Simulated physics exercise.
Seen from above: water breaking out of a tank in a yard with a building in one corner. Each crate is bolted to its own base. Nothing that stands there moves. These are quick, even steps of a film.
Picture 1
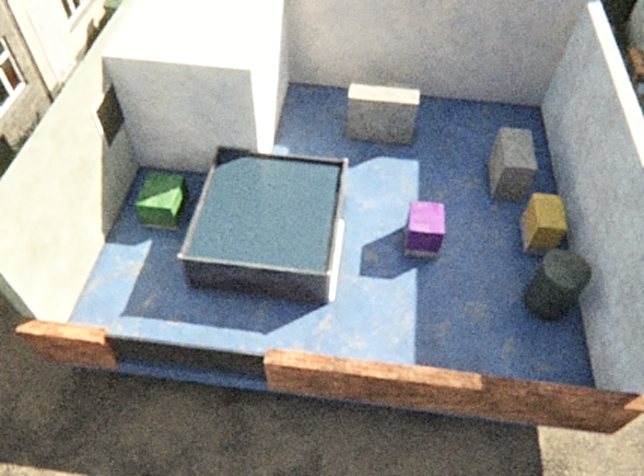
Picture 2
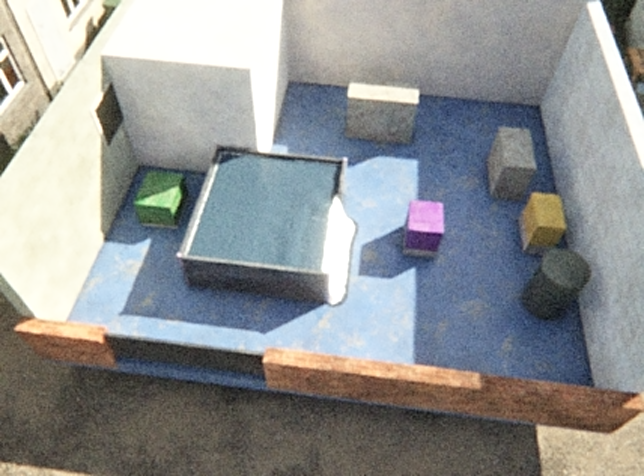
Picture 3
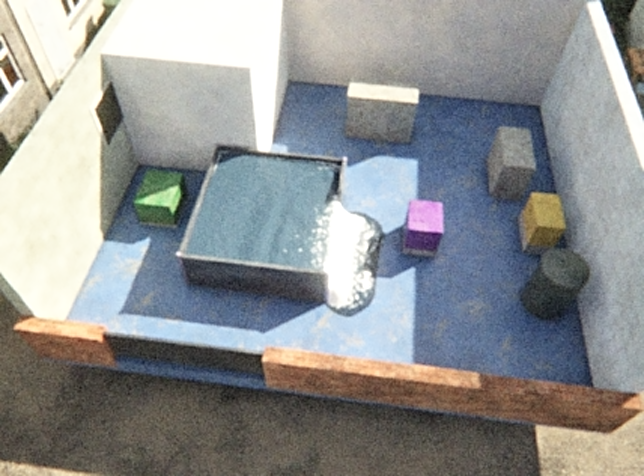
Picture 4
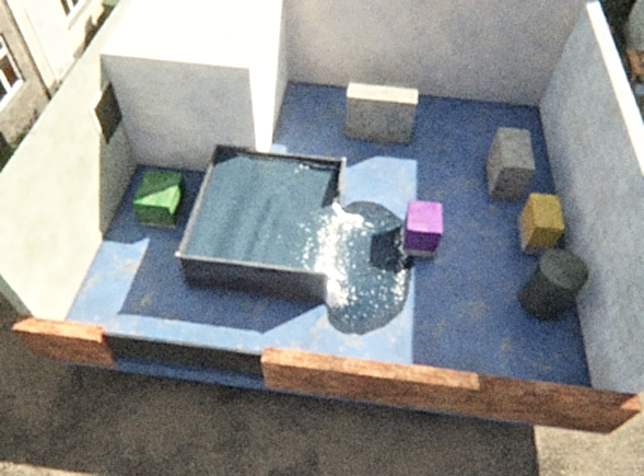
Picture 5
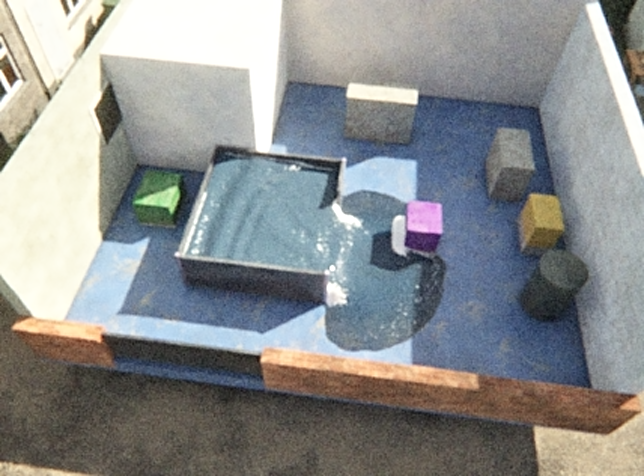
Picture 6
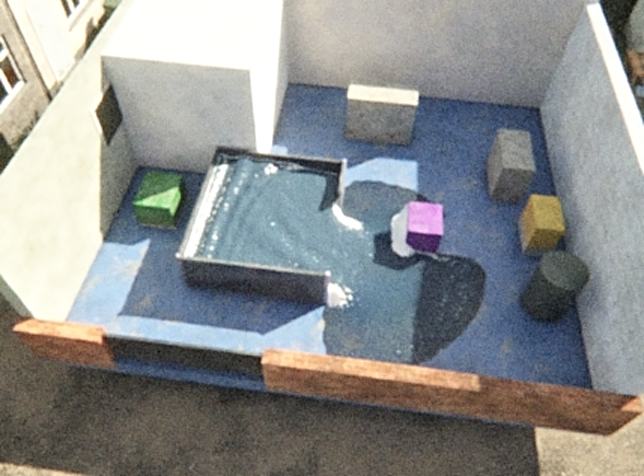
In a walled yard seen from above, water breaks from a tank's right side, spreading across blue ground and around a purple box.
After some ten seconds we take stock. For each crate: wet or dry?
One by one: The purple crate is soaked; the green crate is soaked; the yellow crate is soaked.
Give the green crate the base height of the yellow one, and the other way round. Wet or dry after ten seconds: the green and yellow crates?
My reading: The green crate remains dry, the yellow crate gets wet.
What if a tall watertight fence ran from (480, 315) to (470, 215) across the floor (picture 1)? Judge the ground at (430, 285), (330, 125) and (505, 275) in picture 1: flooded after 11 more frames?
As listed: Wet, dry, clear.
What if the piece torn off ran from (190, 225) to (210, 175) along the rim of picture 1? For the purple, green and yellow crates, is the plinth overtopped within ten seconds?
Then: Purple crate remains dry, green crate is soaked, yellow crate stays dry.
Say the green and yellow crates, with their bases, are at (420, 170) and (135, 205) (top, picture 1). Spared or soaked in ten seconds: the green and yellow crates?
Then: The green crate ends up wet, the yellow crate stays dry.
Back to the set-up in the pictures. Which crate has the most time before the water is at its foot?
It is the green one.
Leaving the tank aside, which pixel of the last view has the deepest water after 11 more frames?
Around (558, 396).
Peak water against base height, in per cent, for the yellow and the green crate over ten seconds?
About 180 and 170 per cent.
A moment on, water covers 30 % of the floor; the purple crate water round its plinth, the green crate not reached, the yellow crate water round its plinth.
Next, water covers 50 % of the floor; the purple crate water round its plinth, the green crate not reached, the yellow crate water round its plinth.
Then, water covers 65 % of the floor; the purple crate water round its plinth, the green crate not reached, the yellow crate water round its plinth.
Later, water covers 85 % of the floor; the purple crate water round its plinth, the green crate not reached, the yellow crate water round its plinth.
In the end, water covers 100 % of the floor; the purple crate was topped, the green crate was topped, the yellow crate was topped.
